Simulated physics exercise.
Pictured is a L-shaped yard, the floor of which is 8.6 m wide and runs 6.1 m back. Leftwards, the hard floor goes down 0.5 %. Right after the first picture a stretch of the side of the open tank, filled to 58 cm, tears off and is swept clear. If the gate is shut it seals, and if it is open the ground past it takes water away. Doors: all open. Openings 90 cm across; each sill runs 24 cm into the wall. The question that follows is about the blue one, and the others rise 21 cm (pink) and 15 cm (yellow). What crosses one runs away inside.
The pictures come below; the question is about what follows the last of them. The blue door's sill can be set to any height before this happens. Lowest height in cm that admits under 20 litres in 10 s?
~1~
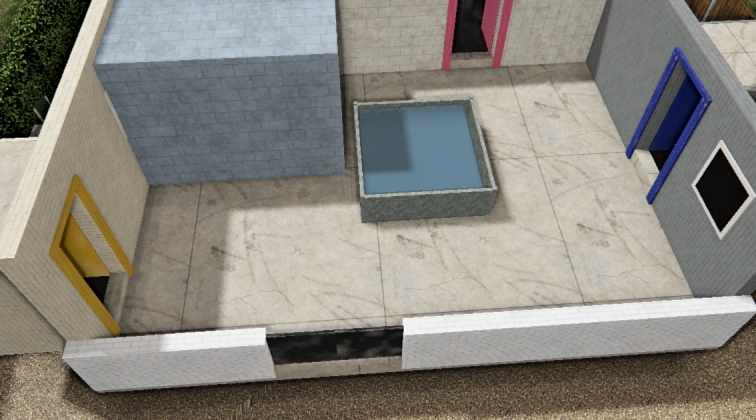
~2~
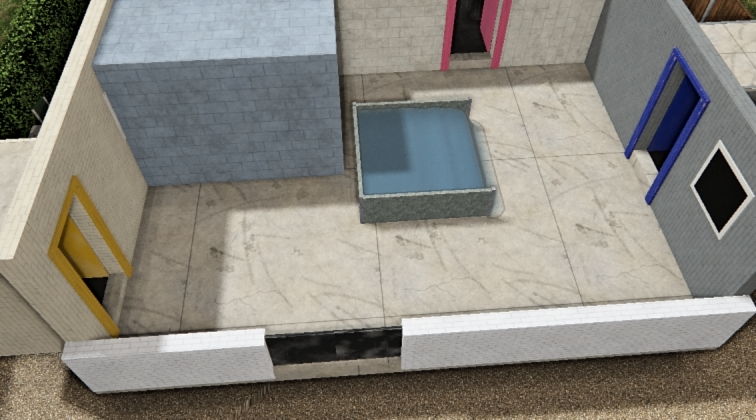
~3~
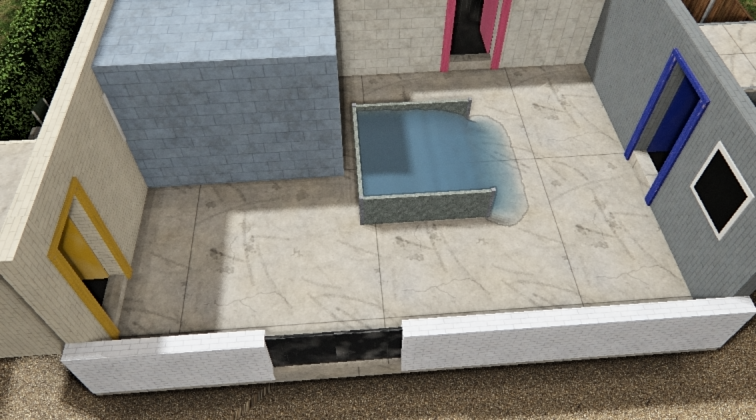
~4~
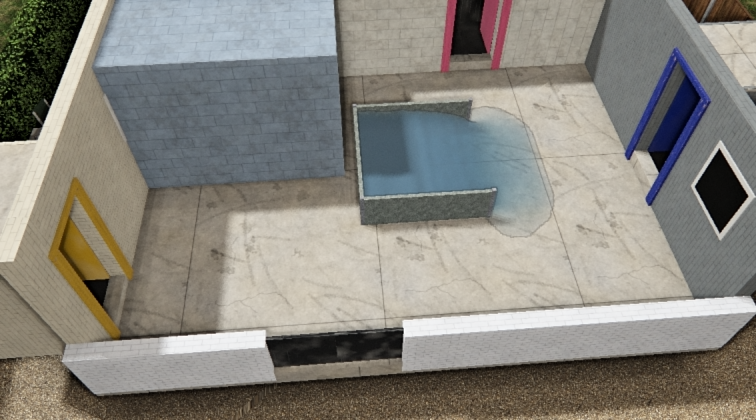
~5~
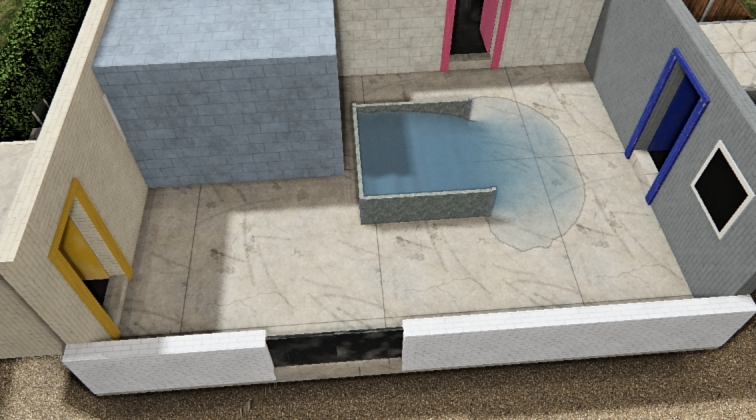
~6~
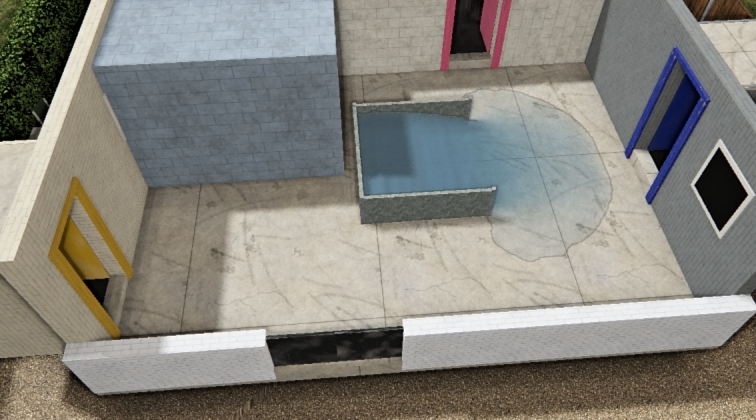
Roughly 26 cm.
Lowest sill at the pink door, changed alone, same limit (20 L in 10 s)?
Pink door, minimum about 6.0 cm.
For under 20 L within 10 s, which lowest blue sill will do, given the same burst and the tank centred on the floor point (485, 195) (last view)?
It should be around 34 cm high.
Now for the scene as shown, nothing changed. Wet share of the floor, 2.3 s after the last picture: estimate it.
Close to 35 per cent is wet.
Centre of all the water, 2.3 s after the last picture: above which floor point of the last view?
The water's centre is at about (538, 167).
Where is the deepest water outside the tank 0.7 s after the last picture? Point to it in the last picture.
At about pixel (620, 154).
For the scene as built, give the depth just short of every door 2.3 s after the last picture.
Before blue it's 23 cm, before pink 1 cm, before yellow 0 cm.
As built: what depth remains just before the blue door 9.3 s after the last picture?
4.5 cm.
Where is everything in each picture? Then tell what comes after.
The first frame shows still water, 58 cm deep, in the open tank at (420, 147); the blue door at (660, 137) is dry.
In the second frame, water pours out at (476, 160) and has run 0.2 m, to (499, 210); about 8 cm deep outside, 58 cm at the back.
In the third frame, the front is at (521, 190), 0.7 m from the gap at (475, 163); 1.5 m2 of floor is wet, 58 cm left at the back.
In the fourth frame, the gap is at (476, 163), the front 1.1 m out at (549, 199); the back of the open tank holds 58 cm.
In the fifth frame, the gap is at (475, 163), the front 1.7 m out at (579, 186); the back of the open tank holds 55 cm.
In the sixth frame, water pours out at (475, 162) and has run 2.2 m, to (607, 186); about 6 cm deep outside, 50 cm at the back; the blue door at (659, 137), 2.9 m from the gap, is still 0.6 m from the nearest water.
Then, 0.7 s after the last picture water covers 30 % of the floor, deepest (34 cm) near (620, 154); 30 cm at the blue door, 1 litre in over its 25 cm sill.
Then, 2.3 s after the last picture water covers 35 % of the floor, deepest (32 cm) near (580, 67); 23 cm at the blue door, 22 litres in over its 25 cm sill.
Then, 9.3 s after the last picture water covers 95 % of the floor, deepest (13 cm) near (348, 85); 4 cm at the blue door, 24 litres in over its 25 cm sill.
At the blue door as built, the water peaked near 31 cm, 1.1 s after the last picture.
With a sill of 23 cm, 39 litres would have come in within the 10 s; with 31 cm, 1 litre. So under 20 litres takes about 26 cm.
